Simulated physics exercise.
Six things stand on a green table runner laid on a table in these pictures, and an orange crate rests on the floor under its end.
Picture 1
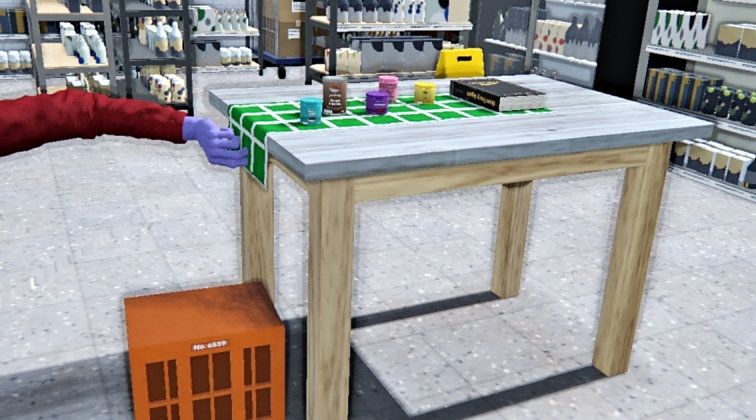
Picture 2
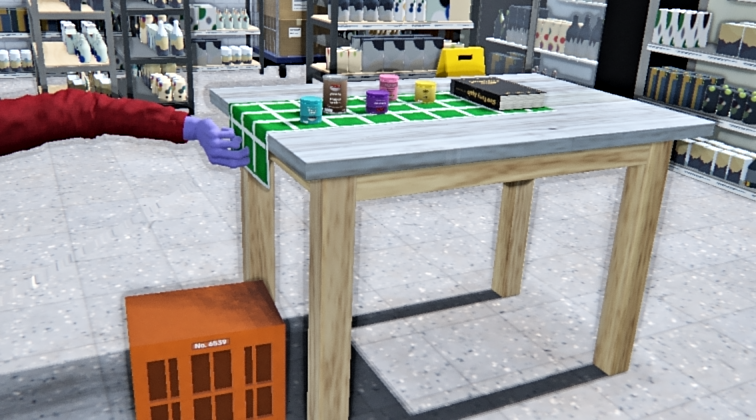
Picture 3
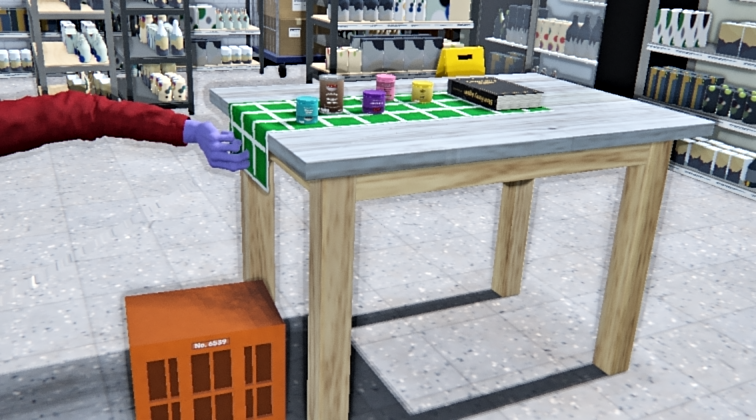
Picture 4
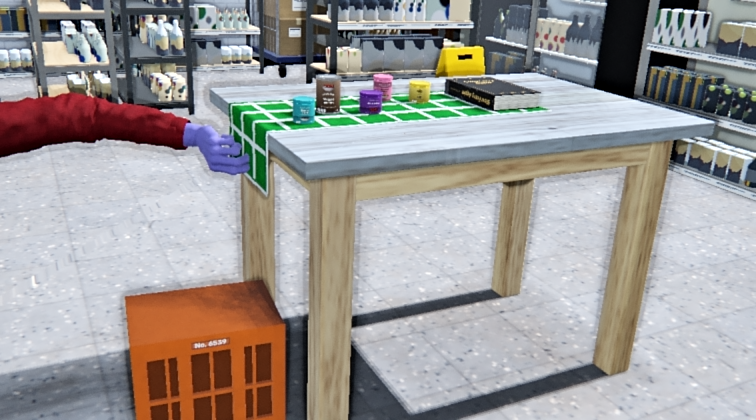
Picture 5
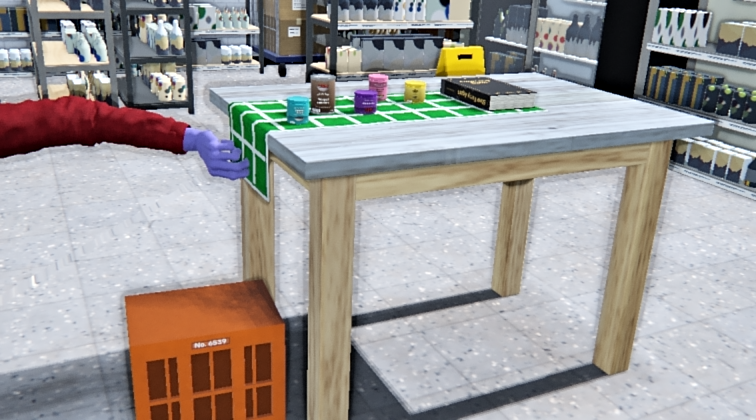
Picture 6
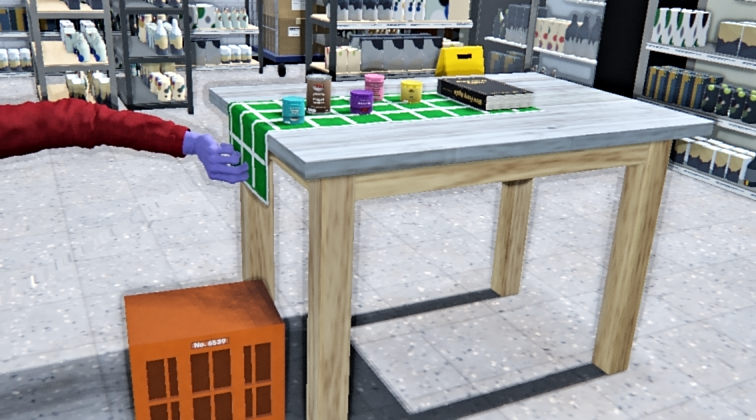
A purple-gloved hand on a red-sleeved arm reaches in from the left to the hanging end of a green, white-lined runner on a pale wooden table, seen from slightly above in a shop-like room with stocked shelves. Turquoise, purple, pink and yellow pots, a brown can and a dark book stand on it, above an orange crate. The hand draws the runner slightly down and the items shift a little left, while the camera stays still.
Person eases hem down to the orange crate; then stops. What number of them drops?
Exactly three go over.
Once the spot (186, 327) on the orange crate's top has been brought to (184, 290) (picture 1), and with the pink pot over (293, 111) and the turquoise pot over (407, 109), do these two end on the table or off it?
The pink pot drops off, the turquoise pot holds on.
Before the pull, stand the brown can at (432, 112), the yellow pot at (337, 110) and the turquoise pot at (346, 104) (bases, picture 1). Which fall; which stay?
The brown can stays put; the yellow pot topples down; and the turquoise pot topples down.
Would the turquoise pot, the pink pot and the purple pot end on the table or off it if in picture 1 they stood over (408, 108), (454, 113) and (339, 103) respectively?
The turquoise pot ends up still aboard; the pink pot ends up still aboard; the purple pot ends up knocked off.
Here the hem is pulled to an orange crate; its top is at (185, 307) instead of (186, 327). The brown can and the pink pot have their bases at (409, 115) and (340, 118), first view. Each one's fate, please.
The brown can? Safe. The pink pot? Lost.
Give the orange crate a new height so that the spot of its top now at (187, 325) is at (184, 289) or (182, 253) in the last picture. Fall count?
Then 2 and 1.
Early on, hem near (246, 226); turquoise pot gone.
Midway, hem near (245, 278); turquoise pot and brown can gone.
Near the end, hem on the crate; turquoise pot, brown can and purple pot gone.
Finally, hem on the crate; turquoise pot, brown can and purple pot gone. The table loses three.
